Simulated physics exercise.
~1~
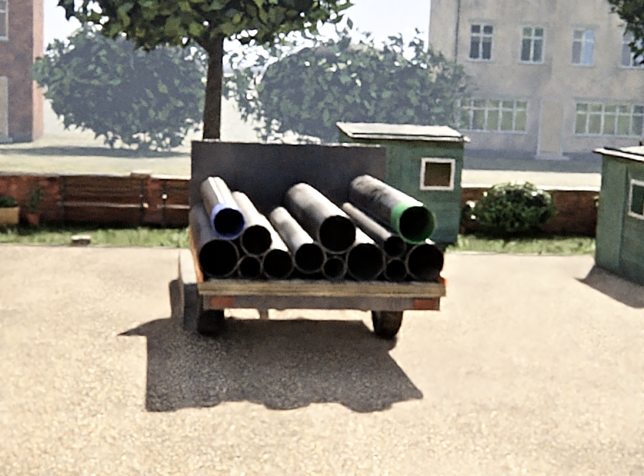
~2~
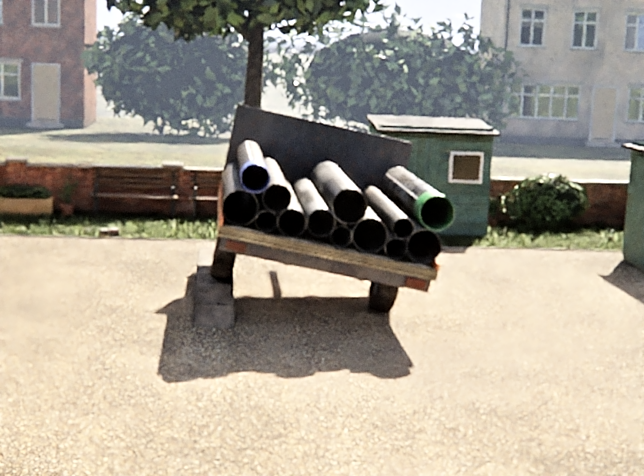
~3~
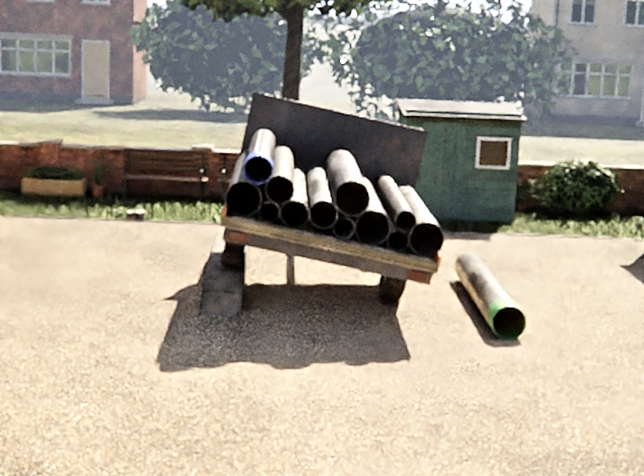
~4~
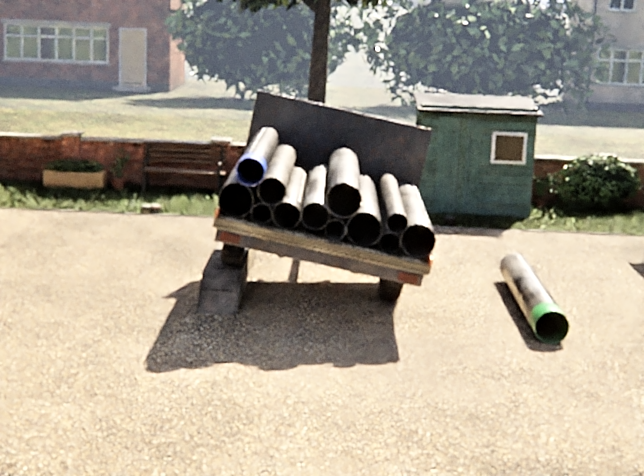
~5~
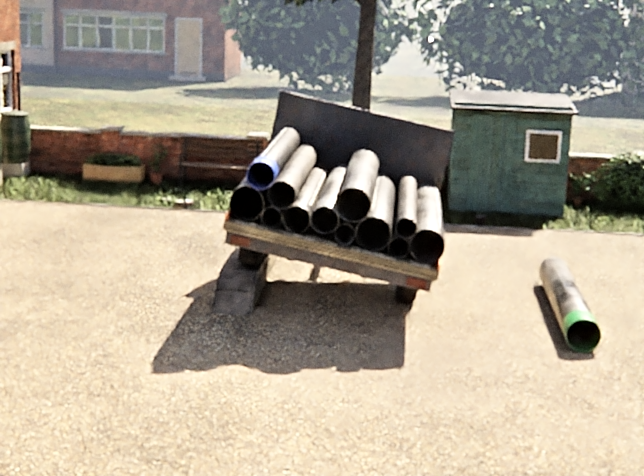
In the video, a trailer stacked with dark pipes tips up on its left side, and the green-ended pipe rolls right and drops off the edge onto the ground. The trailer stays tilted, with the blue-ended pipe and the others still aboard.
